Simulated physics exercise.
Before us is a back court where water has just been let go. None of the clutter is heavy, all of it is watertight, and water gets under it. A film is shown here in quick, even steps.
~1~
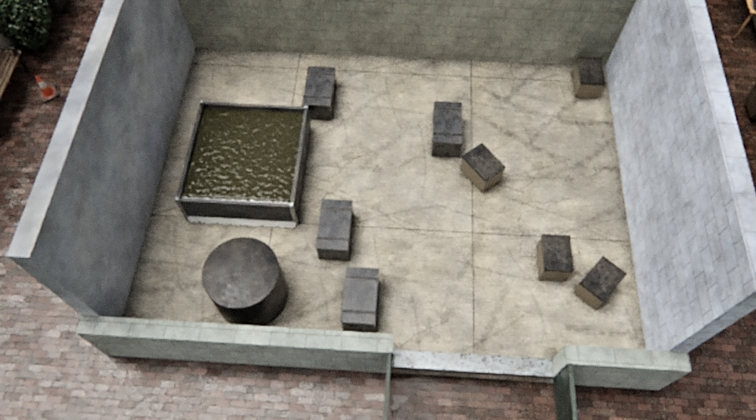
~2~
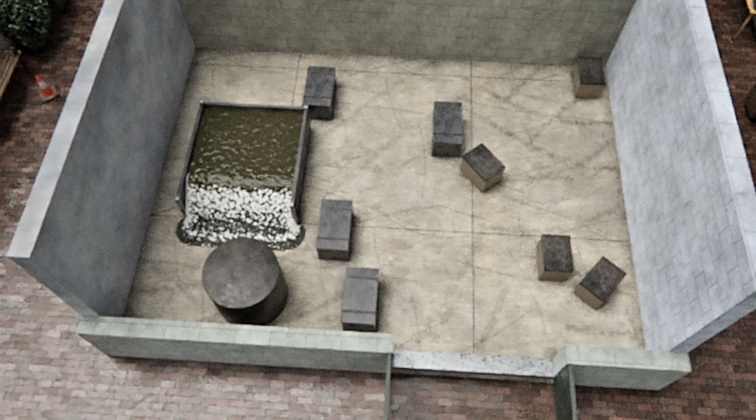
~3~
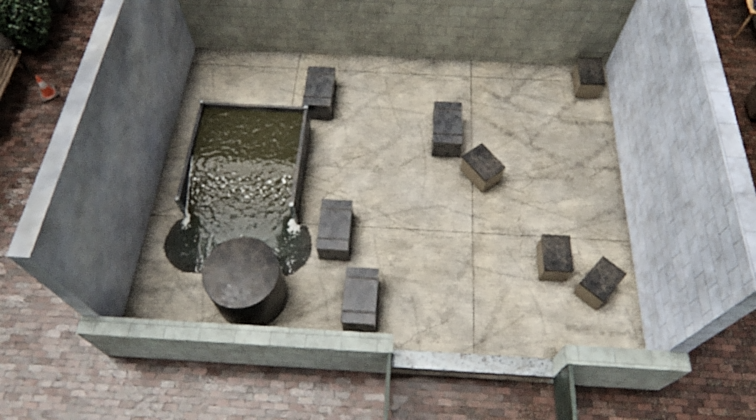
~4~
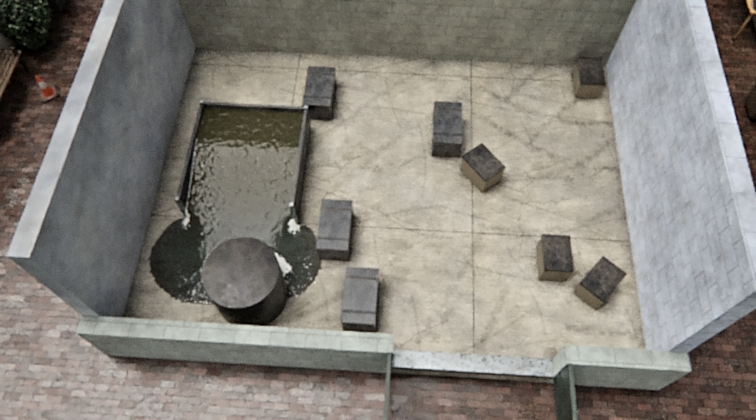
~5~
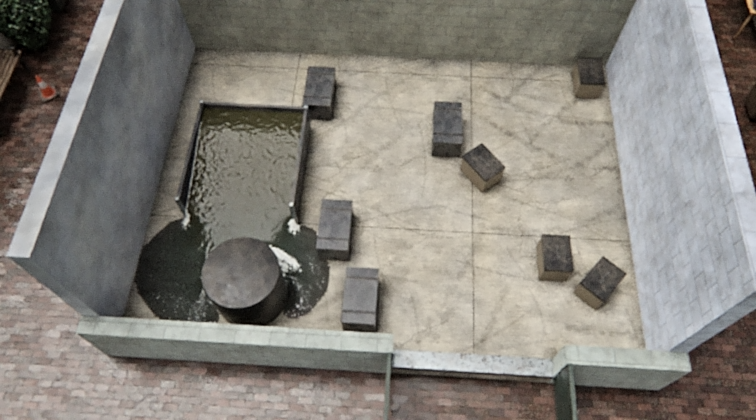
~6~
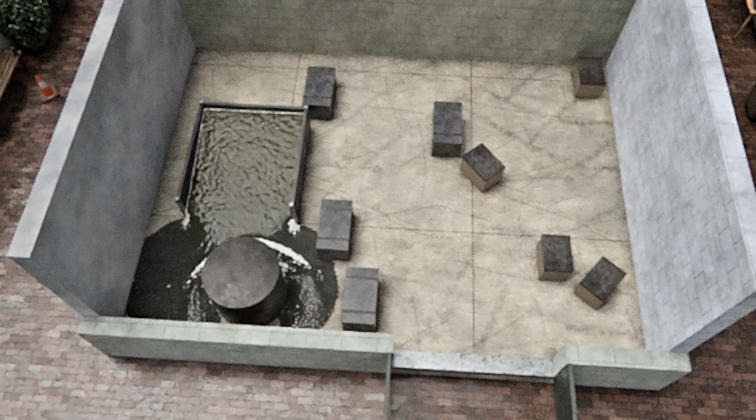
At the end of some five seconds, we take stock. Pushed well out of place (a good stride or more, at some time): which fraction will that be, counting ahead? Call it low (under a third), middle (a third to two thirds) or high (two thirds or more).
Low.
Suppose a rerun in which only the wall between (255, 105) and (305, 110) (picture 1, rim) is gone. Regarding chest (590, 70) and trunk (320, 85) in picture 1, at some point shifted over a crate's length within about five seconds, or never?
Taking them in turn: Distance not reached and distance reached.
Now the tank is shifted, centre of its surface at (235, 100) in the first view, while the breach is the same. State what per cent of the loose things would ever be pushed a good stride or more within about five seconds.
Estimate: Approx. 20 %.
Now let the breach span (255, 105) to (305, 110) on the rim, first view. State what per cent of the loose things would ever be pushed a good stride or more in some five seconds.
It comes out at roughly 10 per cent.
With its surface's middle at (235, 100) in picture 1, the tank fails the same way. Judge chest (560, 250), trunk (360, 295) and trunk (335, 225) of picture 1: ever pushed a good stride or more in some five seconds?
Lab note - in sequence: Less than that; displaced that much; displaced that much.
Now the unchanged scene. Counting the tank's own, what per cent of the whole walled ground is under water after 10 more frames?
Reading: About 30 %.
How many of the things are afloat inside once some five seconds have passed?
My count is 1.
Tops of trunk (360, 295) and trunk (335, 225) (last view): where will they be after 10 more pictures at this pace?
The first should be near (459, 299), the second near (371, 208).
A moment on, 0 of 8 are well off their spots; 0 afloat.
Next, 2 of 8 are well off their spots; 0 afloat.
Later, 2 of 8 are well off their spots; 0 afloat.
In the end, 2 of 8 are well off their spots, and 2 have been at some point; 1 afloat.
